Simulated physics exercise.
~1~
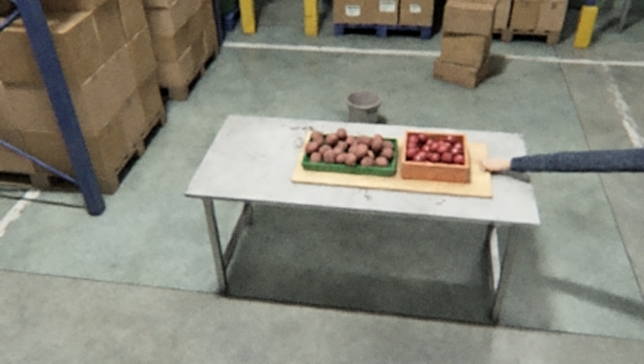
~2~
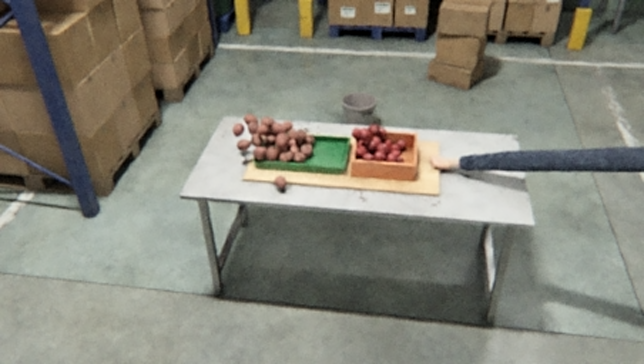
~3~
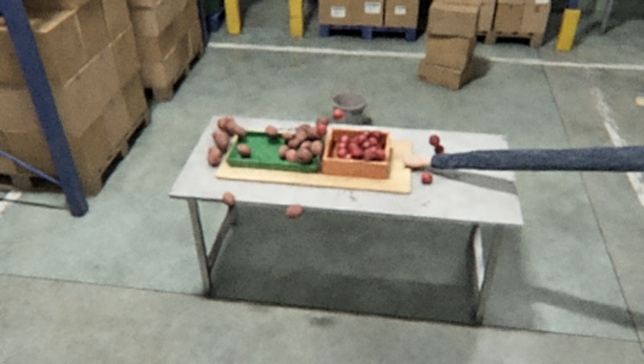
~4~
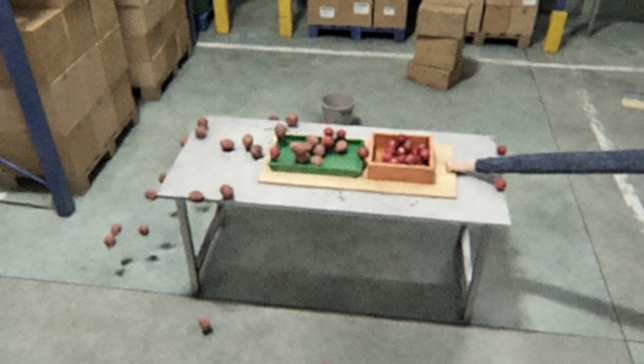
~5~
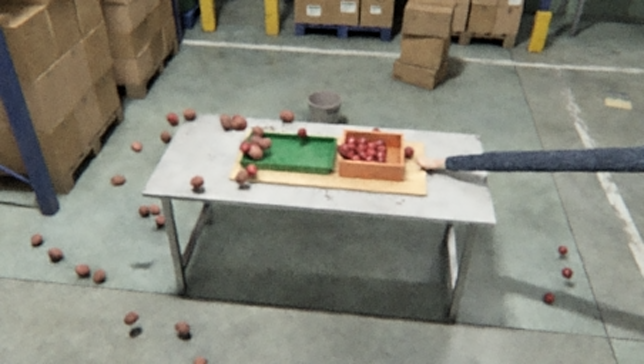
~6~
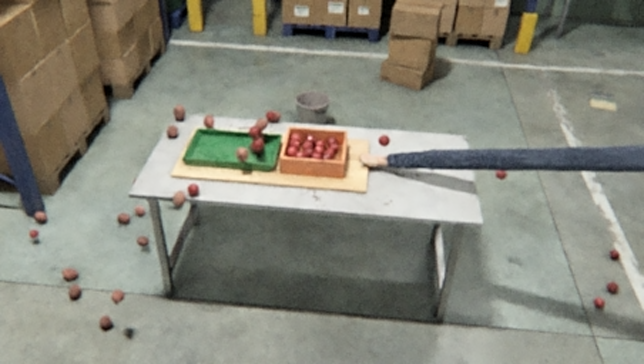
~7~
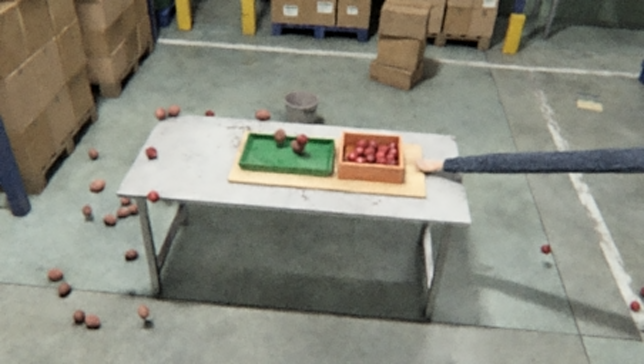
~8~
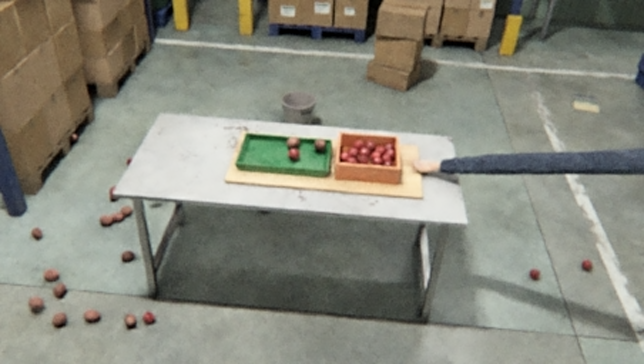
Red potatoes spilling from a green basket as an arm slides the board back and forth, nearly emptying it; many apples stay.
